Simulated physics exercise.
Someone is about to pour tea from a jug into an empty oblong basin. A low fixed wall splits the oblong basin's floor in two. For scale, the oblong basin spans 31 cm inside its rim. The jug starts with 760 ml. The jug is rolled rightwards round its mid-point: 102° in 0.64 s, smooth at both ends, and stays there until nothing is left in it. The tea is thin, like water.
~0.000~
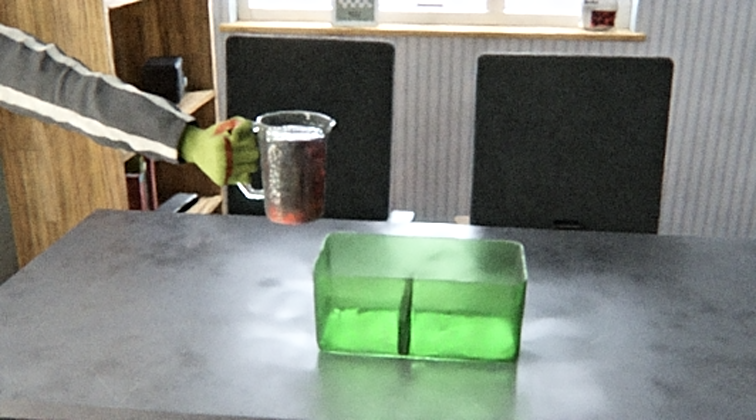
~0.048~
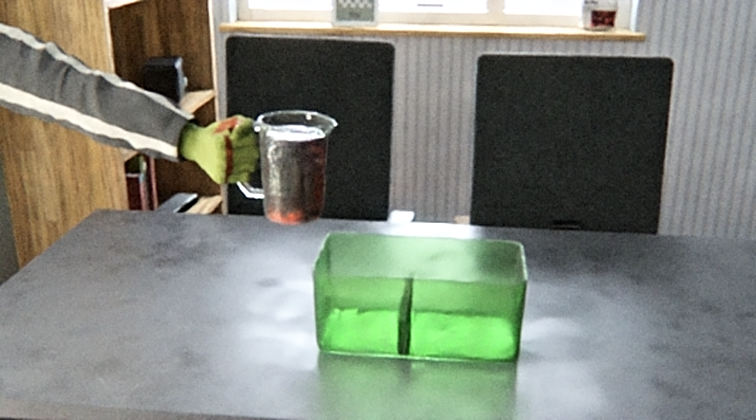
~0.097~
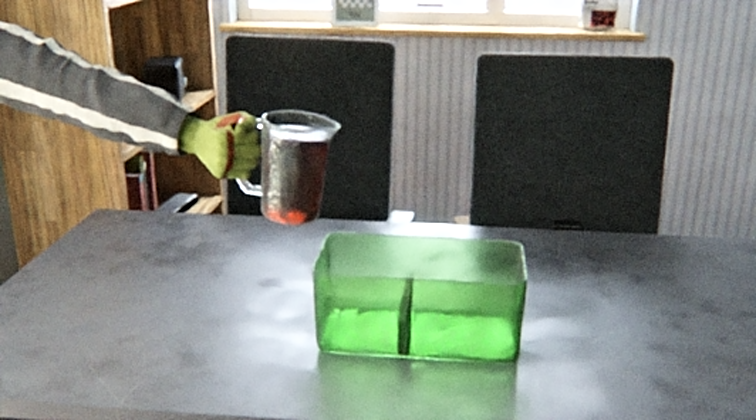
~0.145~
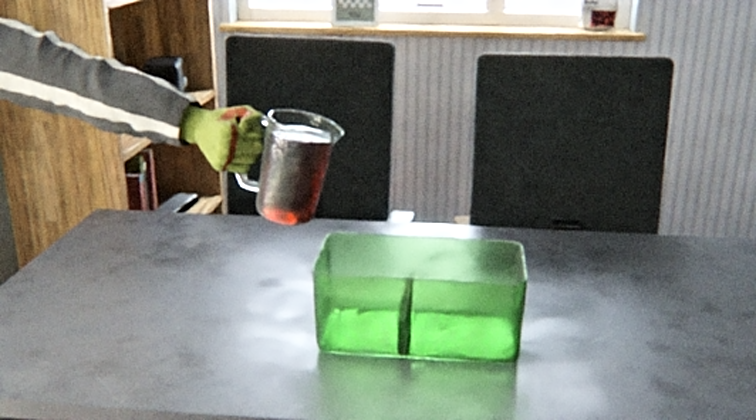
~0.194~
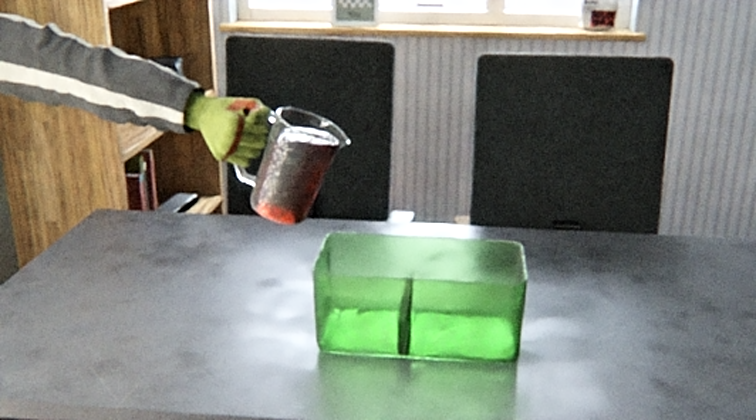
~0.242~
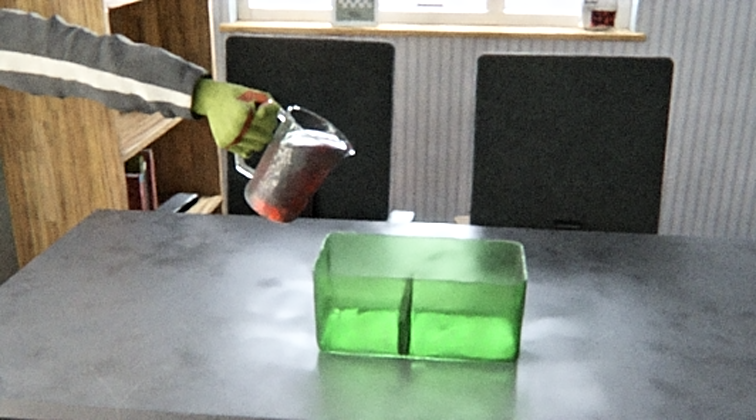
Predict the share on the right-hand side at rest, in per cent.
The far part has some 21 per cent.
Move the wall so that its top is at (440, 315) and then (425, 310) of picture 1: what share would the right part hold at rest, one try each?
First 15, then 10 per cent.
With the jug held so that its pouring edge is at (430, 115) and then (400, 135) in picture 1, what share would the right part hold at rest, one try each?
In turn about 75 and 95 per cent.
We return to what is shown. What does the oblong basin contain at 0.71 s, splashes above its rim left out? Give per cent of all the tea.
Some 54 per cent.
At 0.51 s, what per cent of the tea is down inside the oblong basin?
Near 10 in a hundred.
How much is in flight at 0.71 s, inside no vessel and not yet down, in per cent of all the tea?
Some 18 per cent.
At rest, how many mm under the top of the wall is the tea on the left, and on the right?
Some 26 mm on the left and 52 mm on the right.
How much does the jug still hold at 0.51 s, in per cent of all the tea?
Near 68 in a hundred.
After 0.51 s the tilt is 92° and 69 per cent is still to pour, 7 is left of the wall and 3 right of it.
After 0.71 s the tilt is 102° and 28 per cent is still to pour, 45 is left of the wall and 9 right of it.
After 0.92 s the tilt is 102° and 6 per cent is still to pour, 67 is left of the wall and 20 right of it.
After 1.14 s the tilt is 102° and 1 per cent is still to pour, 76 is left of the wall and 20 right of it.
In the end 78 per cent lies left of the wall, 21 right of it and 2 outside.
